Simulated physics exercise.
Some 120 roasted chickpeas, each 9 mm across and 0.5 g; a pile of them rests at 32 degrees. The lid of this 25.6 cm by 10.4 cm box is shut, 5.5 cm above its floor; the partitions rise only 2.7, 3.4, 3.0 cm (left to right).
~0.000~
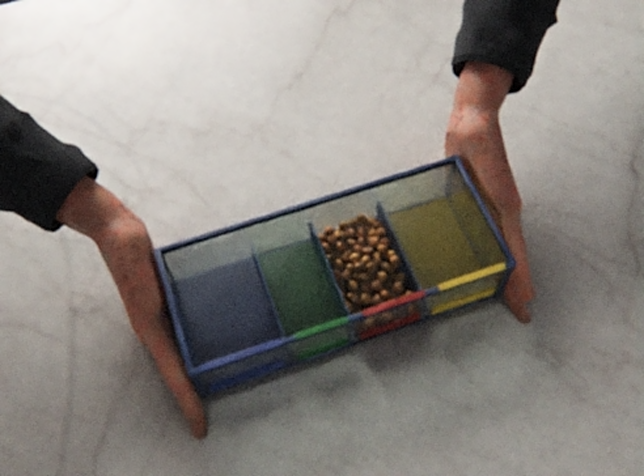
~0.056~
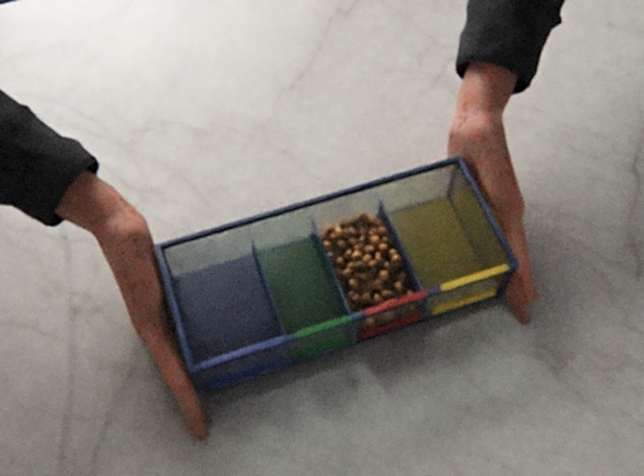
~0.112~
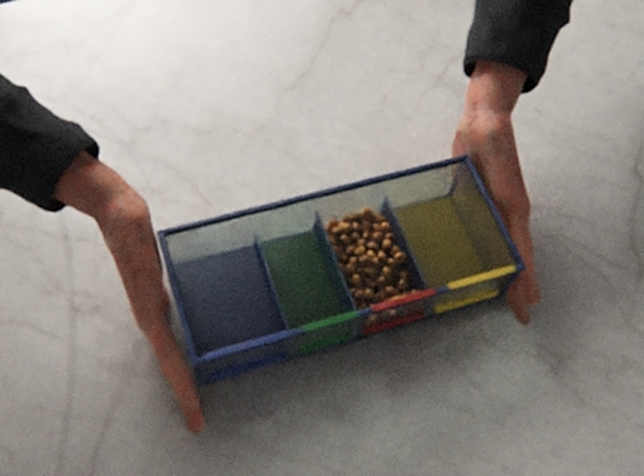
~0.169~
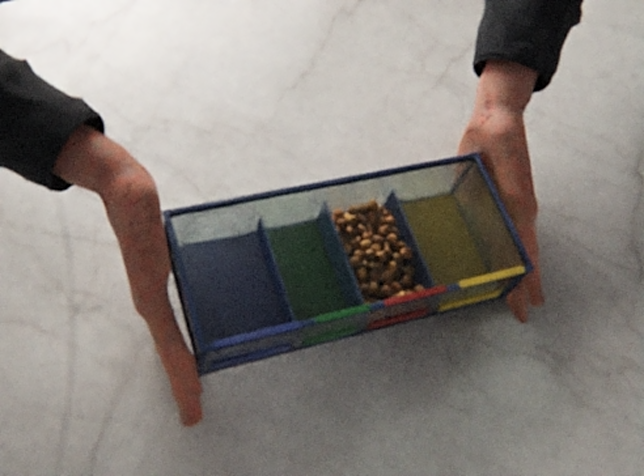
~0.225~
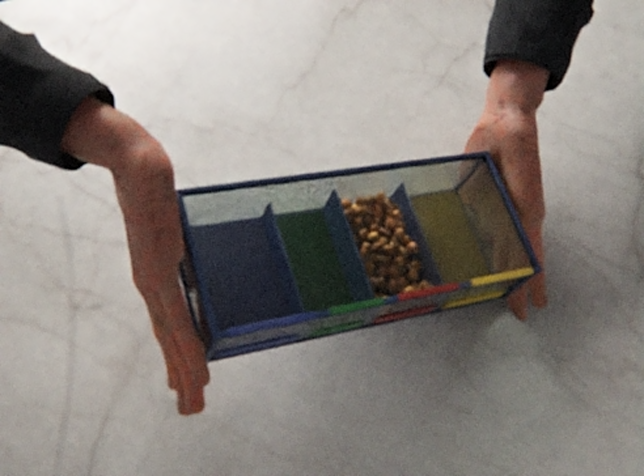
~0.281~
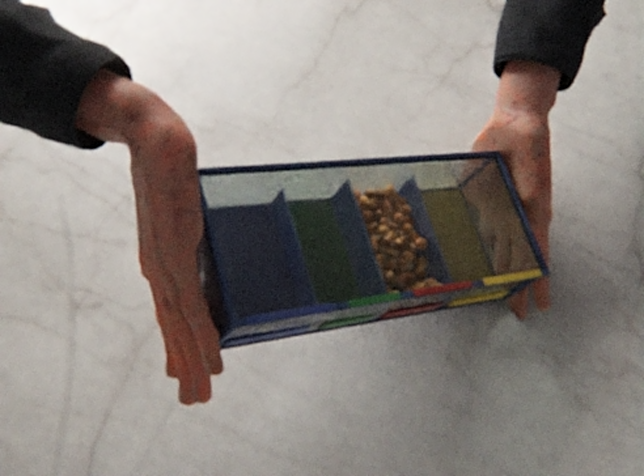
Two hands held a clear, lidded box with blue, green, red and yellow sections, roasted chickpeas piled in the red one, then lifted its left side and tilted it toward the right.
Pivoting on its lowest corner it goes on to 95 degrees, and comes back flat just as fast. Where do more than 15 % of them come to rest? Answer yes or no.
Red yes, blue no, green no, yellow yes.
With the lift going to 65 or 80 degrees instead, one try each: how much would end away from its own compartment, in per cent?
Some 5 and 20 per cent.
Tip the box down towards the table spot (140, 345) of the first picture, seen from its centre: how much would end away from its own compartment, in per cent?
Some 60 per cent.
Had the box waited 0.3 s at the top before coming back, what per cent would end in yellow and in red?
Yellow 75; red 25.
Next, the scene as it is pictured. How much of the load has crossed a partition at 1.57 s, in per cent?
Some 75 per cent.
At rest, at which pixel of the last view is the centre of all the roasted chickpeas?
At about (455, 279).
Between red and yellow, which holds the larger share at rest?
The yellow one has more.
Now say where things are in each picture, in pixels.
The first picture shows box tilt 0 degrees, front corners at (194, 370) and (510, 263); red 100 %.
The second picture shows box tilt 1 degrees, front corners at (194, 367) and (513, 264).
The third picture shows box tilt 6 degrees, front corners at (197, 359) and (519, 266), lowest corner right front.
The fourth picture shows box tilt 12 degrees, front corners at (205, 346) and (527, 267), lowest corner right front.
The fifth picture shows box tilt 18 degrees, front corners at (218, 333) and (535, 269), lowest corner right front.
The sixth picture shows box tilt 24 degrees, front corners at (236, 321) and (543, 271), lowest corner right front; red 100 %. The box's pace is about 110 degrees a second.
Then, at 1.05 s, tilt 94 degrees; red 70 %, yellow 30 %.
After 1.57 s, tilt 40 degrees; red 25 %, yellow 75 %.
After 2.14 s, tilt 0 degrees; red 25 %, yellow 75 %.
By 2.6 s all is still; red 25 %, blue 0 %, green 0 %, yellow 75 %.
